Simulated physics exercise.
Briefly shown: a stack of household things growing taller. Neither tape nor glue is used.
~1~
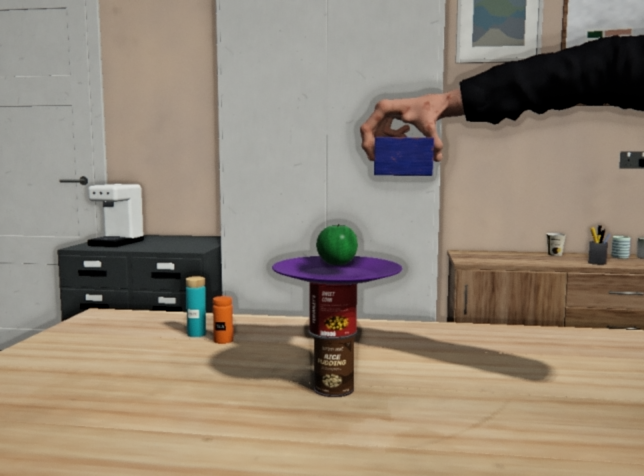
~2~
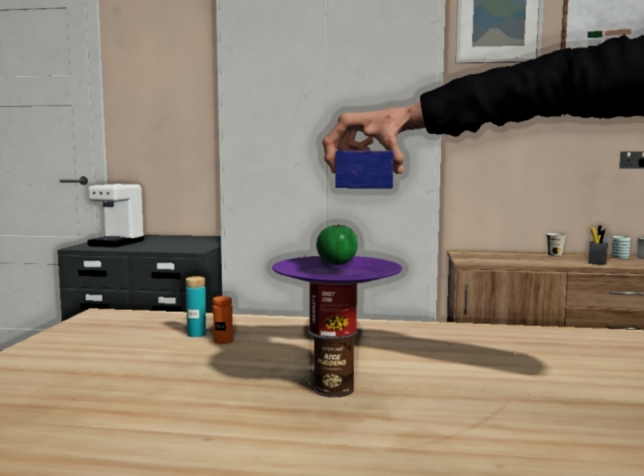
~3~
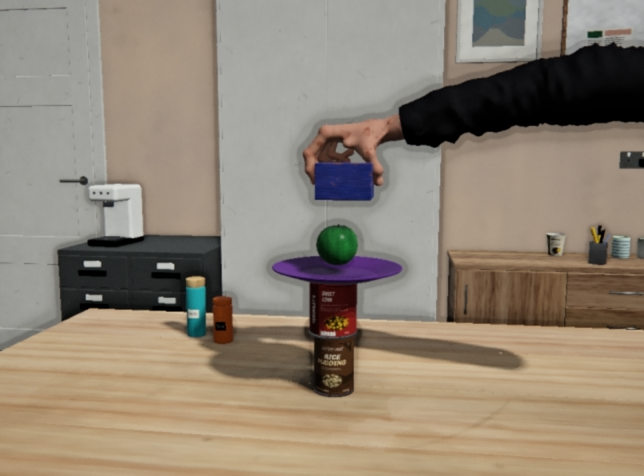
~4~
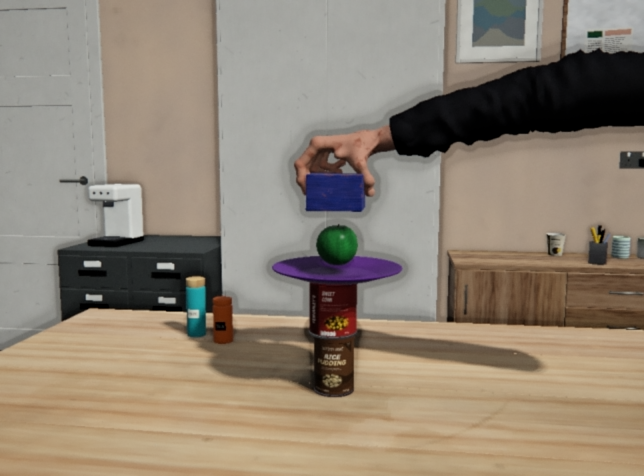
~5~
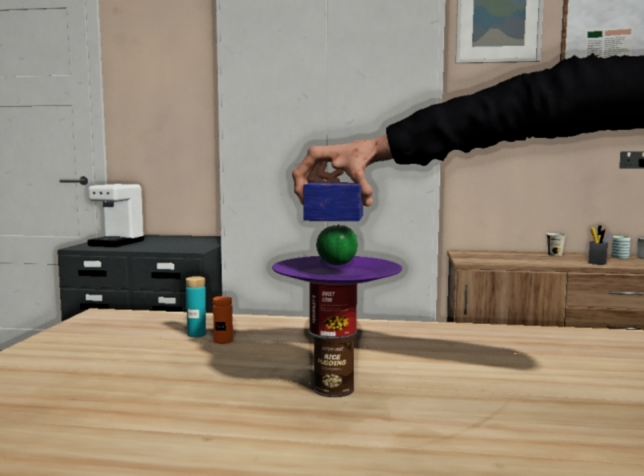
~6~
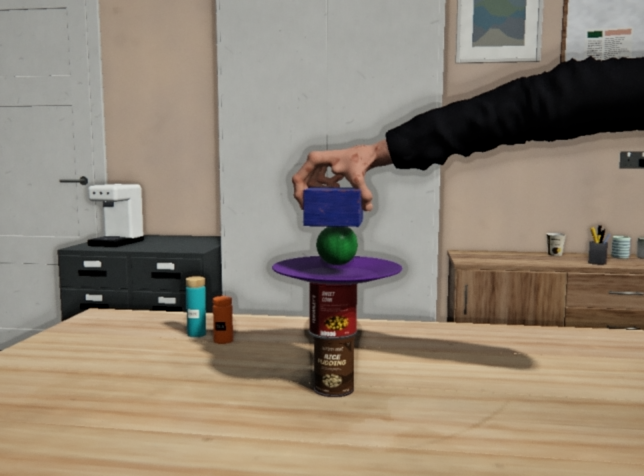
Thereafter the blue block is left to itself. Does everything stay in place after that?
No - honestly, the pile doesn't make it, sadly.
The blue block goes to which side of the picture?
That would be the viewer's left.
Then, 0.50 s later than the last frame, blue block now fallen.
Then, 0.80 s later than the last frame, things are still on the move.
When it is over, fallen, blue block; the other 6 as before. End places, in pixels of the last picture, blue block near (220, 367). The pile gives way.
